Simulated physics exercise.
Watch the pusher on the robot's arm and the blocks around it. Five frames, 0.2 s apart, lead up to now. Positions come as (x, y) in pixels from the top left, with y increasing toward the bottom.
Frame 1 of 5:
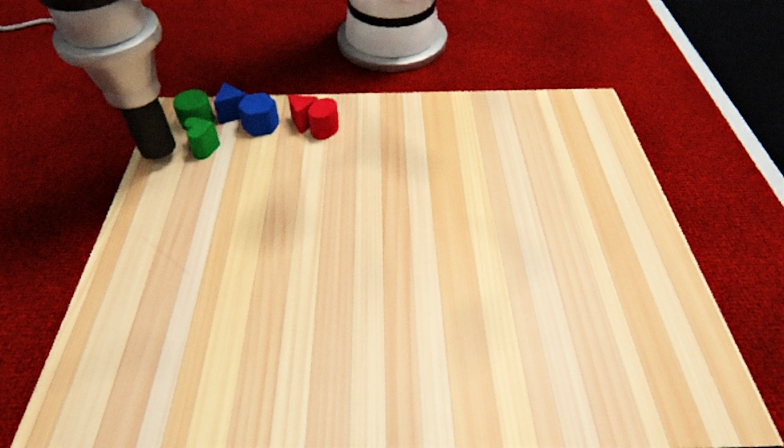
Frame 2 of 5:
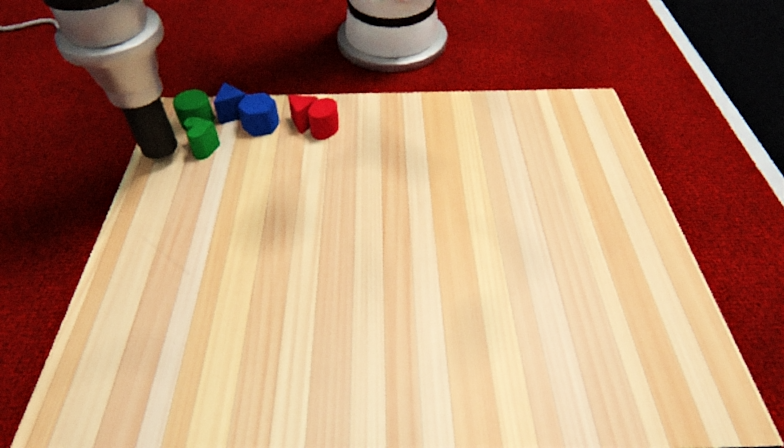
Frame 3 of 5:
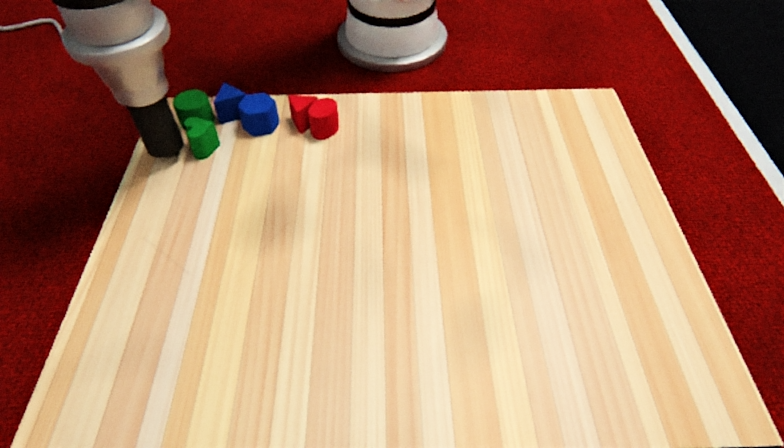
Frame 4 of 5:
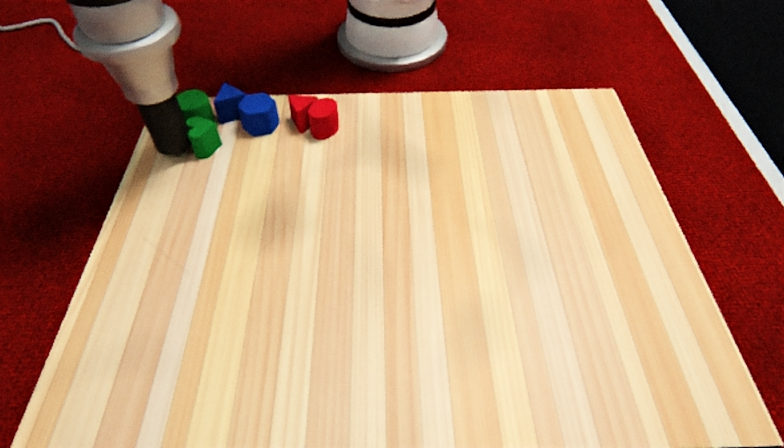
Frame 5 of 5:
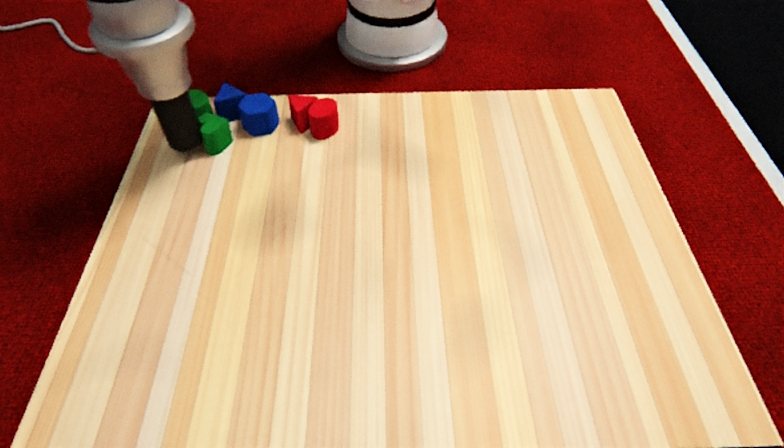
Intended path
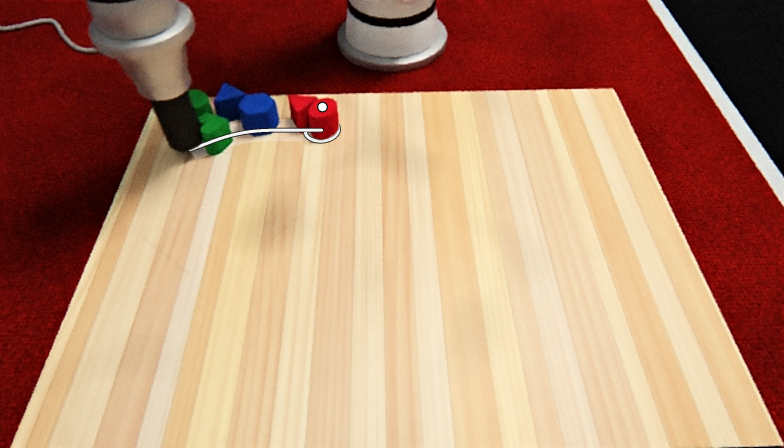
A robot arm moves slightly right and nudges the green heart block a little rightward.
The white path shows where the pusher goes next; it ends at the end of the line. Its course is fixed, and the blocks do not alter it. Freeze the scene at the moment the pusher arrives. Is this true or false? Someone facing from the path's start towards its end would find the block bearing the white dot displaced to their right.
True.
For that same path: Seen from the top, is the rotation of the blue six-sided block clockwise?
Answer: No.
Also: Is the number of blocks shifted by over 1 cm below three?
Going by the path, no.
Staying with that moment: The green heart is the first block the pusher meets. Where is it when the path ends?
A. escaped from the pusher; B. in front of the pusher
Correct choice: B.
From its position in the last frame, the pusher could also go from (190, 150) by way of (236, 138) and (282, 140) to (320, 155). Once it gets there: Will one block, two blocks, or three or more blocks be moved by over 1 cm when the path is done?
Answer: Three or more.
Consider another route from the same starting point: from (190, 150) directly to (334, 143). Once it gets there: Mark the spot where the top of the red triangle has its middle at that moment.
My estimate: (316, 91).
Path on the board, from (190, 150) by way of (233, 135) and (278, 130) to (322, 130); the dot is on the red oval.
The first path, step by step. One third of the way, pusher (231, 125); green heart (256, 110); blue six-sided block (277, 94), turned 30° anticlockwise; red triangle (304, 99), turned 20° clockwise.
Two thirds of the way, pusher (277, 121); green heart (302, 104); blue six-sided block (300, 85), turned 95° anticlockwise; red triangle (325, 91), turned 45° clockwise; red oval (327, 108), turned 15° clockwise.
At the end, pusher (321, 120); green heart (346, 103); blue six-sided block (301, 84), turned 100° anticlockwise; red triangle (343, 86), turned 30° anticlockwise; red oval (369, 113), turned 50° clockwise.
